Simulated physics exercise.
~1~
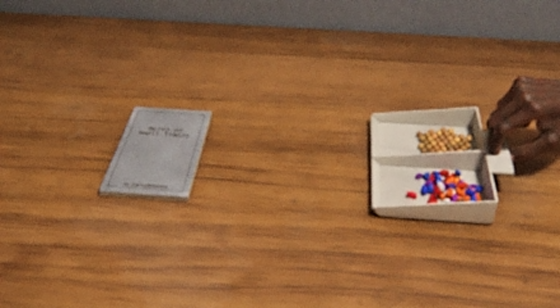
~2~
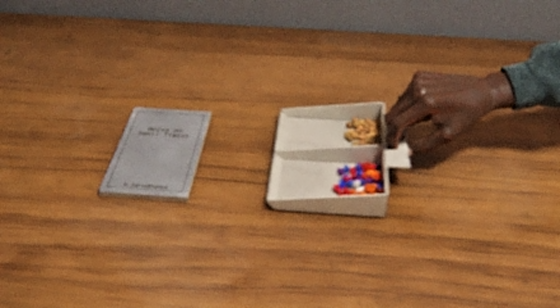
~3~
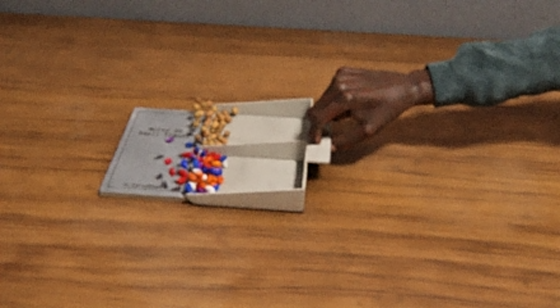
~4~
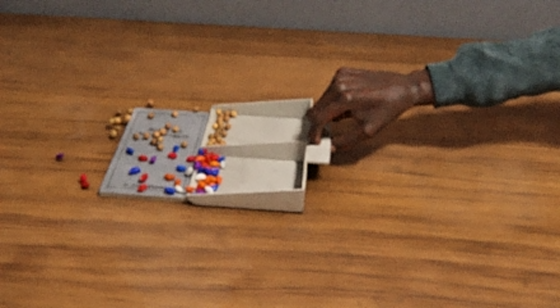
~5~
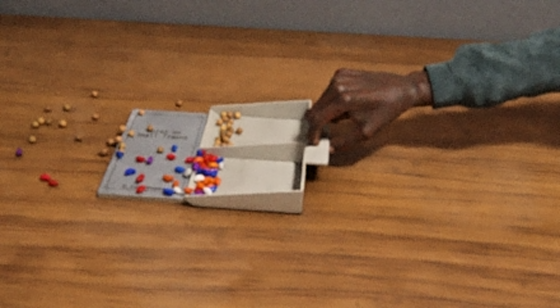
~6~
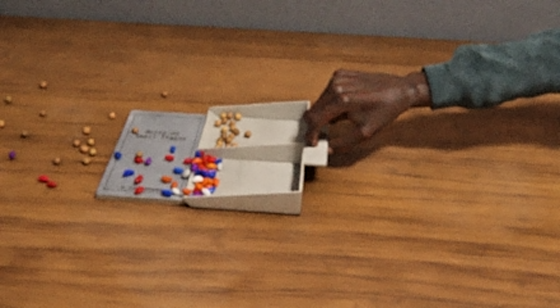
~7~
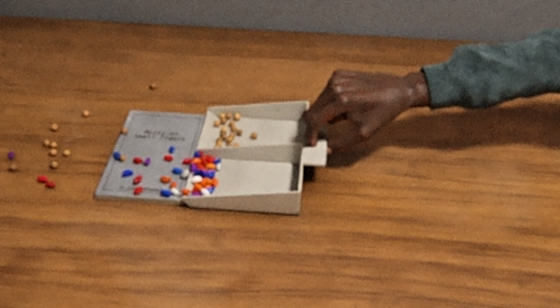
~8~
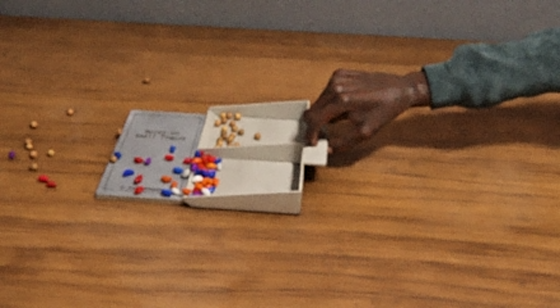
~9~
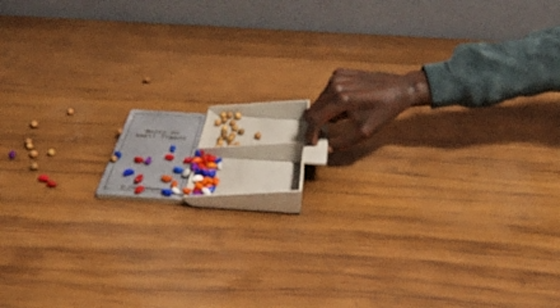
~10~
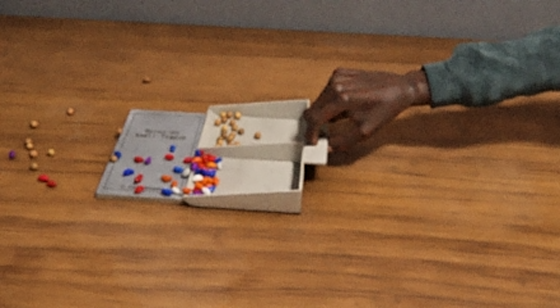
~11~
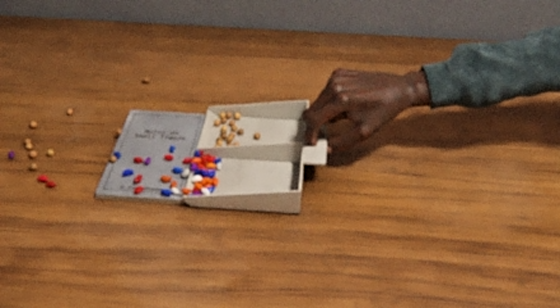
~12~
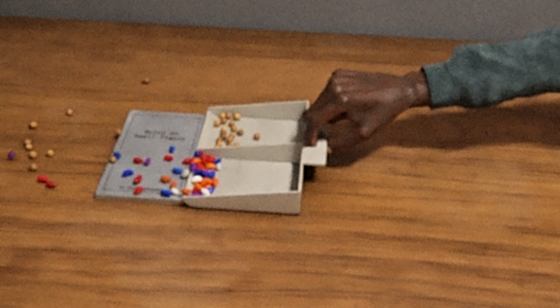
At first, a dark-skinned hand holds the end of a pale two-part tray on a wooden table, with a thin grey book lying to the left. Tan beads sit in the far section and red, blue, orange and white pieces in the near one. The hand, in a green sleeve, slides the tray left until it stops against the book. Both lots surge forward over the open front, scattering across the cover, and some tan beads and a few coloured pieces roll onto the table beyond. Finally everything settles, with part of each lot spilled and the rest still inside, the hand still on the tray.
